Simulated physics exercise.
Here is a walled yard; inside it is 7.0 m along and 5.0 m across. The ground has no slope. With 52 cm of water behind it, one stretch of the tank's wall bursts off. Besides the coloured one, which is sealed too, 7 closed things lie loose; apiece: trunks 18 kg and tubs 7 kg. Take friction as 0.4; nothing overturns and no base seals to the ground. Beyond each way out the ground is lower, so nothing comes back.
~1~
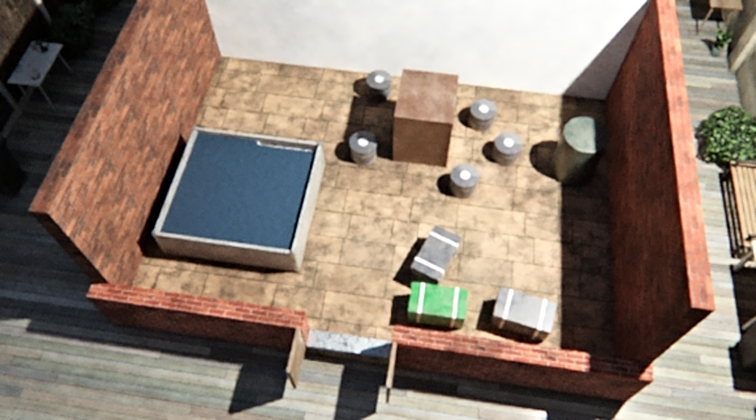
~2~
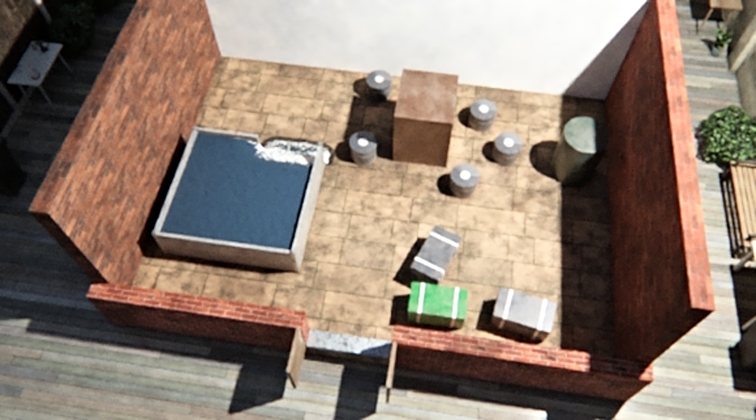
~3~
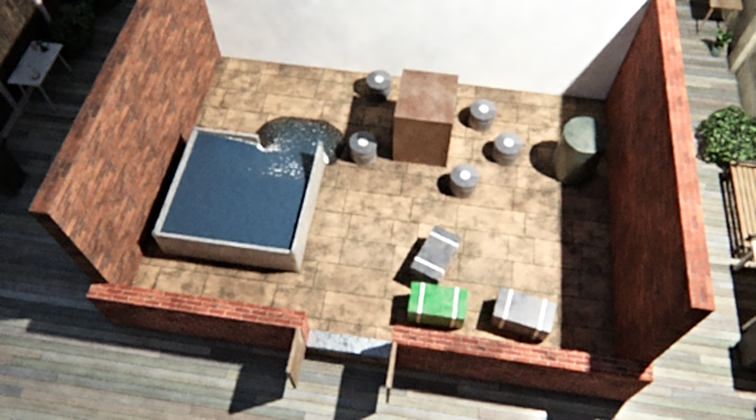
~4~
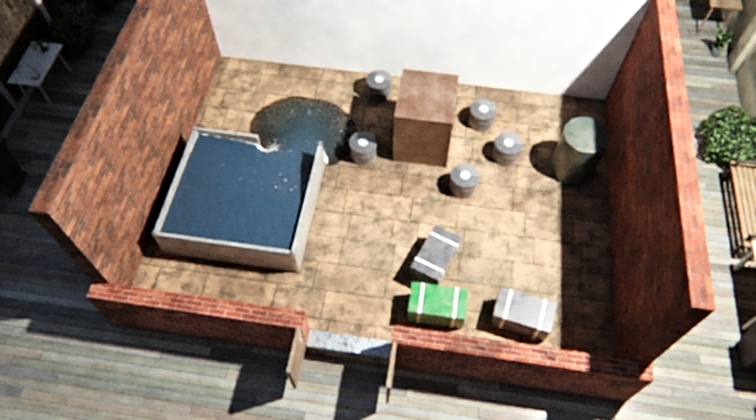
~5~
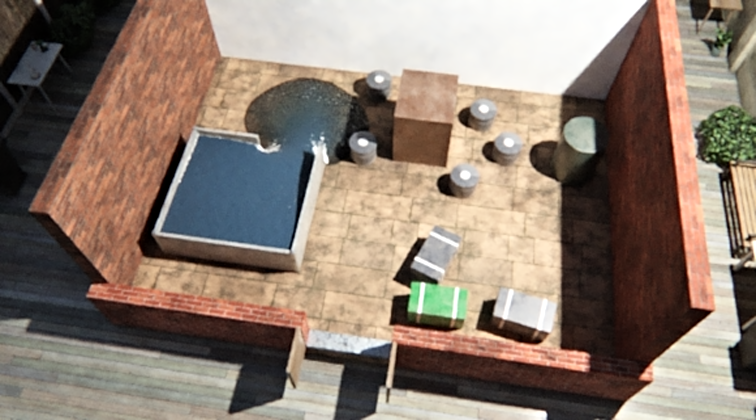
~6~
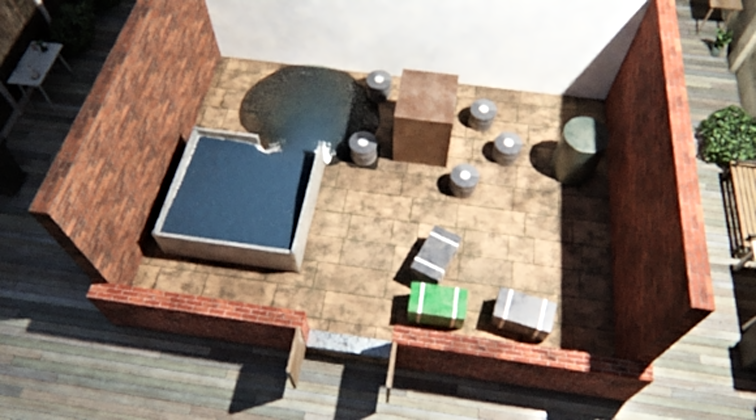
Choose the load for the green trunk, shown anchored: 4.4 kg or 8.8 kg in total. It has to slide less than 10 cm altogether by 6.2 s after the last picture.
I expect that the lower weight is enough.
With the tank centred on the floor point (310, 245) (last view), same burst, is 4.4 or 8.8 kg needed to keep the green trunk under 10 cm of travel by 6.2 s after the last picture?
Then the lower weight is enough.
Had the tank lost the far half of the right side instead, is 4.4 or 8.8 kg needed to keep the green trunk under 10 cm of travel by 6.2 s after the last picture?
Then neither weight holds it.
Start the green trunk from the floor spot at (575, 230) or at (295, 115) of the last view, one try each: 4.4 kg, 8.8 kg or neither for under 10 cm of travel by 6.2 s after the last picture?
In that order: Neither is enough; neither holds.
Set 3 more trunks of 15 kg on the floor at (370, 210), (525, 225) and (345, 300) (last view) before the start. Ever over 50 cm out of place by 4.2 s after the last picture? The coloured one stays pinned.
In that order: Less, less, less.
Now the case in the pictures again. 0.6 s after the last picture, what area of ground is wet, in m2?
Some 10.0 m2.
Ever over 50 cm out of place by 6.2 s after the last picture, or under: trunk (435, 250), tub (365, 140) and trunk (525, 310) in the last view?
In turn: Under, short of it, under.
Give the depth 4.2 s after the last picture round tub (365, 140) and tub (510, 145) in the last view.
About 4 and 2 cm.
Then, 0.6 s after the last picture the green trunk would be 0 cm from its start with 4.4 kg and 0 cm from its start with 8.8 kg; 0 cm of water round it then.
Then, 2.3 s after the last picture the green trunk would be 0 cm from its start with 4.4 kg and 0 cm from its start with 8.8 kg; 0 cm of water round it then.
Then, 4.2 s after the last picture the green trunk would be 0 cm from its start with 4.4 kg and 0 cm from its start with 8.8 kg; 0 cm of water round it then.
Then, 6.2 s after the last picture the green trunk would be 0 cm from its start with 4.4 kg and 0 cm from its start with 8.8 kg; 0 cm of water round it then.
